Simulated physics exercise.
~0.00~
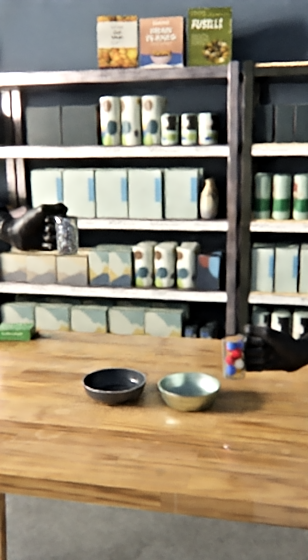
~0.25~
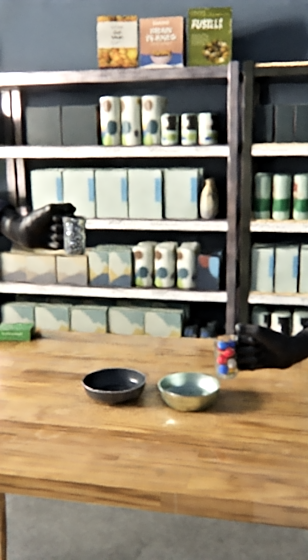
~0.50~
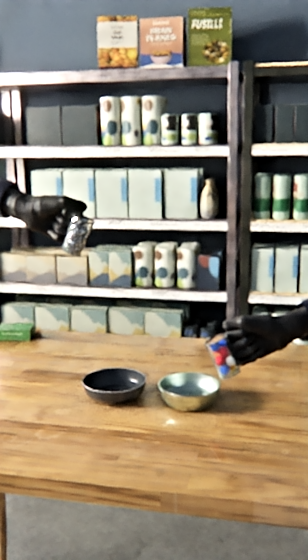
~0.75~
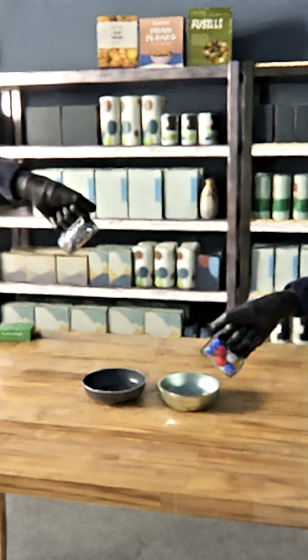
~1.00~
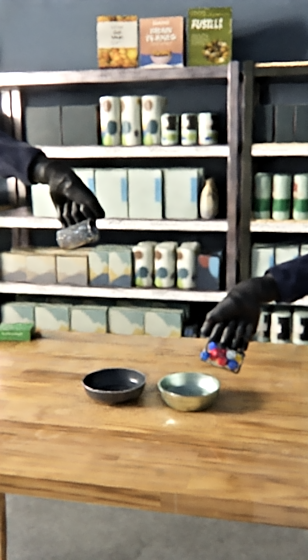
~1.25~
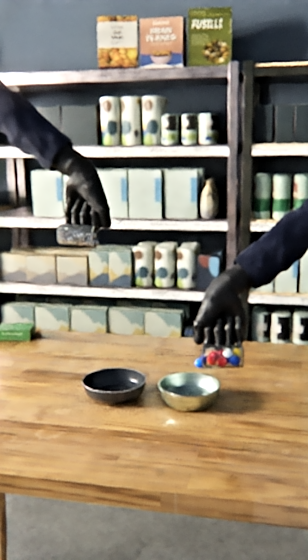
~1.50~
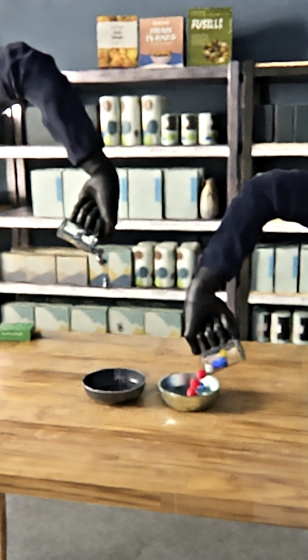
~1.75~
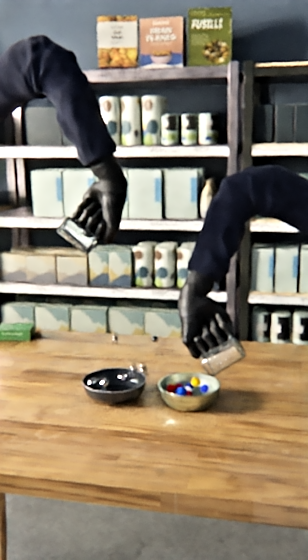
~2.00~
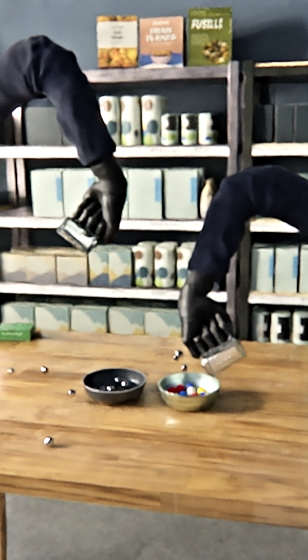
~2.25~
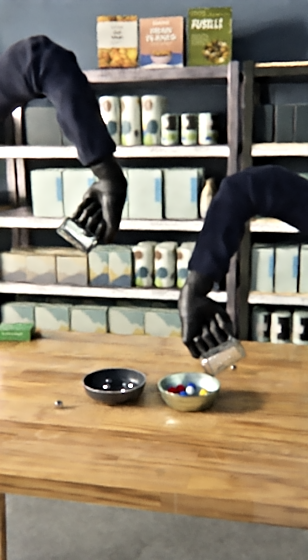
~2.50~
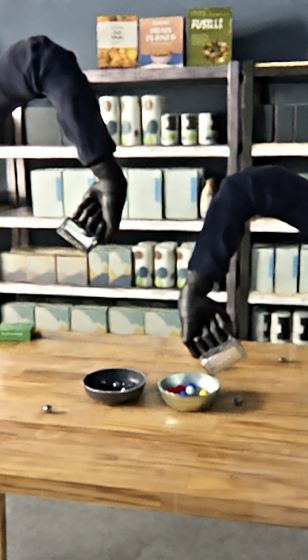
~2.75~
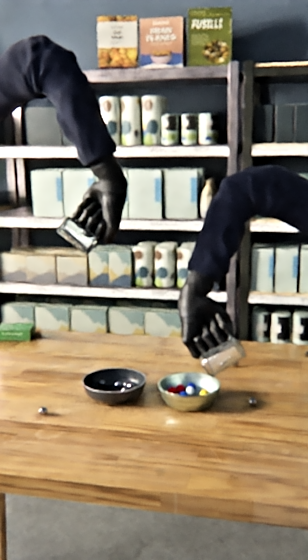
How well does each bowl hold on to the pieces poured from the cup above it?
The dark bowl on the left loses some of its silvery balls onto the table, while the greenish bowl on the right keeps all of its colorful pieces.
